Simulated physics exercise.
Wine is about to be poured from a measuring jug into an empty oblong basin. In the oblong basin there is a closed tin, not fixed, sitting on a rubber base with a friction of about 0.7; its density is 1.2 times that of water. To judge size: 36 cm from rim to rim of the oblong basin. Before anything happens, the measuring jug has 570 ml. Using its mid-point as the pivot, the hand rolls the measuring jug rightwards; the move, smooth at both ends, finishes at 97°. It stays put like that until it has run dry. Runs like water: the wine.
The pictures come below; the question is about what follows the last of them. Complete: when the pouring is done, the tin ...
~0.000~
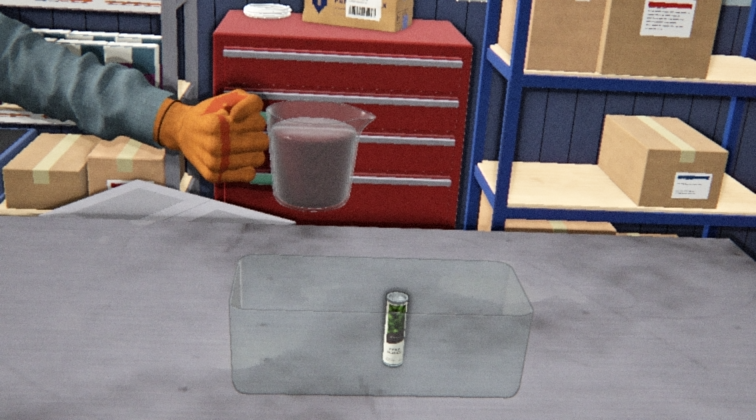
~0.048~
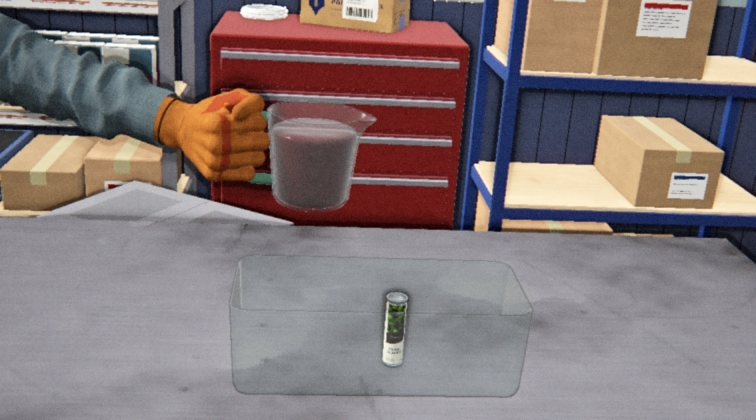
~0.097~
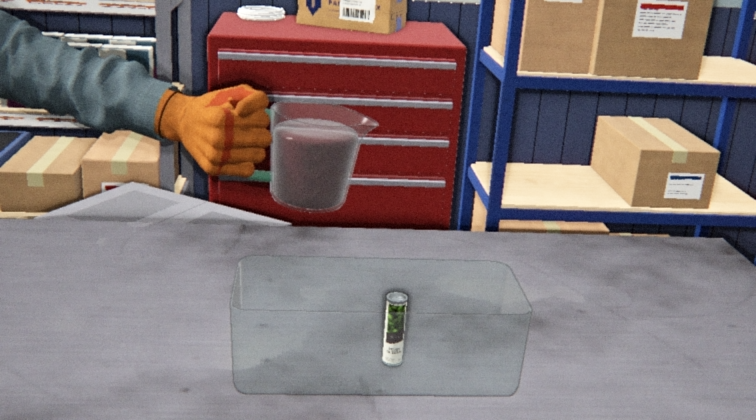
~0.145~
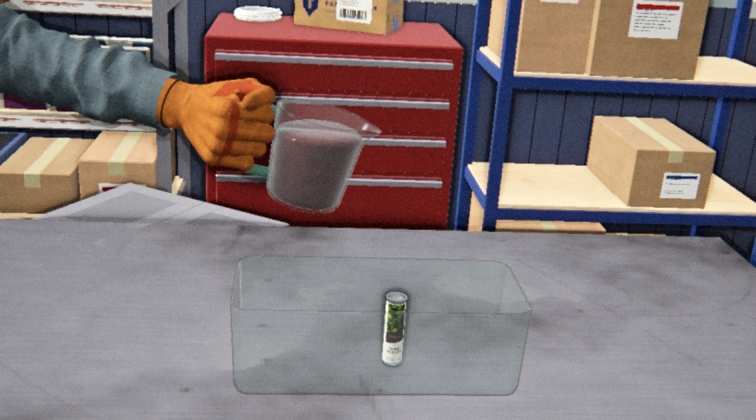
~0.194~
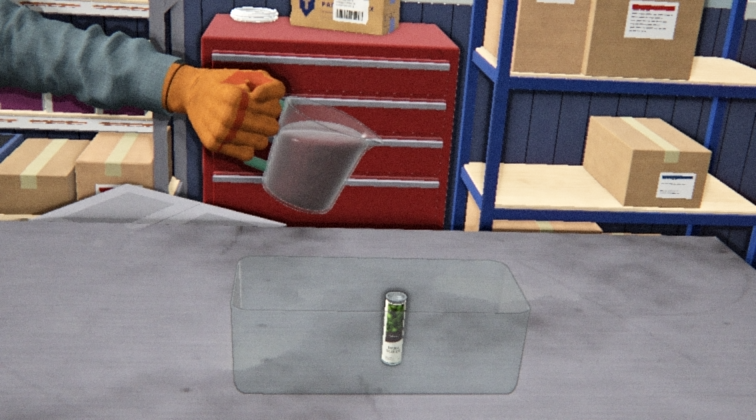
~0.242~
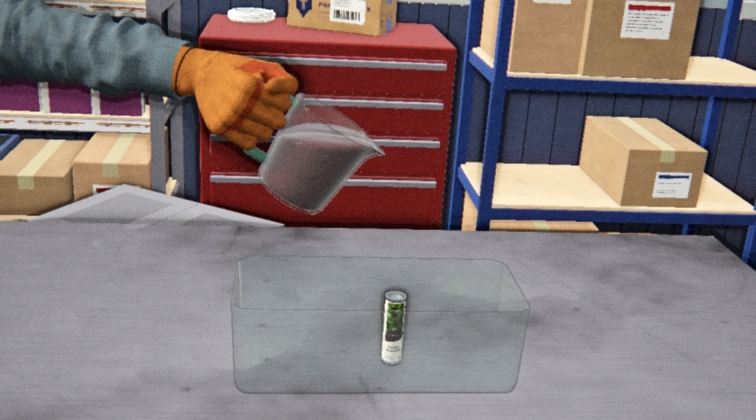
... is still on its feet.
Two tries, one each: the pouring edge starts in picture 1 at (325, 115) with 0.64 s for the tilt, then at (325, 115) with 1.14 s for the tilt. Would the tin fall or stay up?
The tin overturns the first time and overturns the second time.
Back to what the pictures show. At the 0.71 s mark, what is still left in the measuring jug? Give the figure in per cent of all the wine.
I reckon near 16 per cent still sits there.
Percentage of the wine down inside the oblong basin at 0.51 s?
About 12 per cent.
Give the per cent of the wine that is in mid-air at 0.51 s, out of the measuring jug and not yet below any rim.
About 30 per cent.
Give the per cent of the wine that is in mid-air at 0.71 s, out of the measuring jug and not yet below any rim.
Estimated airborne part: Roughly 20 per cent.
By 0.51 s the tilt is 88° and 57 per cent is still to pour; the tin stands where it began.
By 0.71 s the tilt is 97° and 16 per cent is still to pour; the tin stands where it began.
By 0.92 s the tilt is 97° and 3 per cent is still to pour; the tin stands where it began.
By 1.14 s the tilt is 97° and 0 per cent is still to pour; the tin stands where it began.
At rest the tin stands where it began.
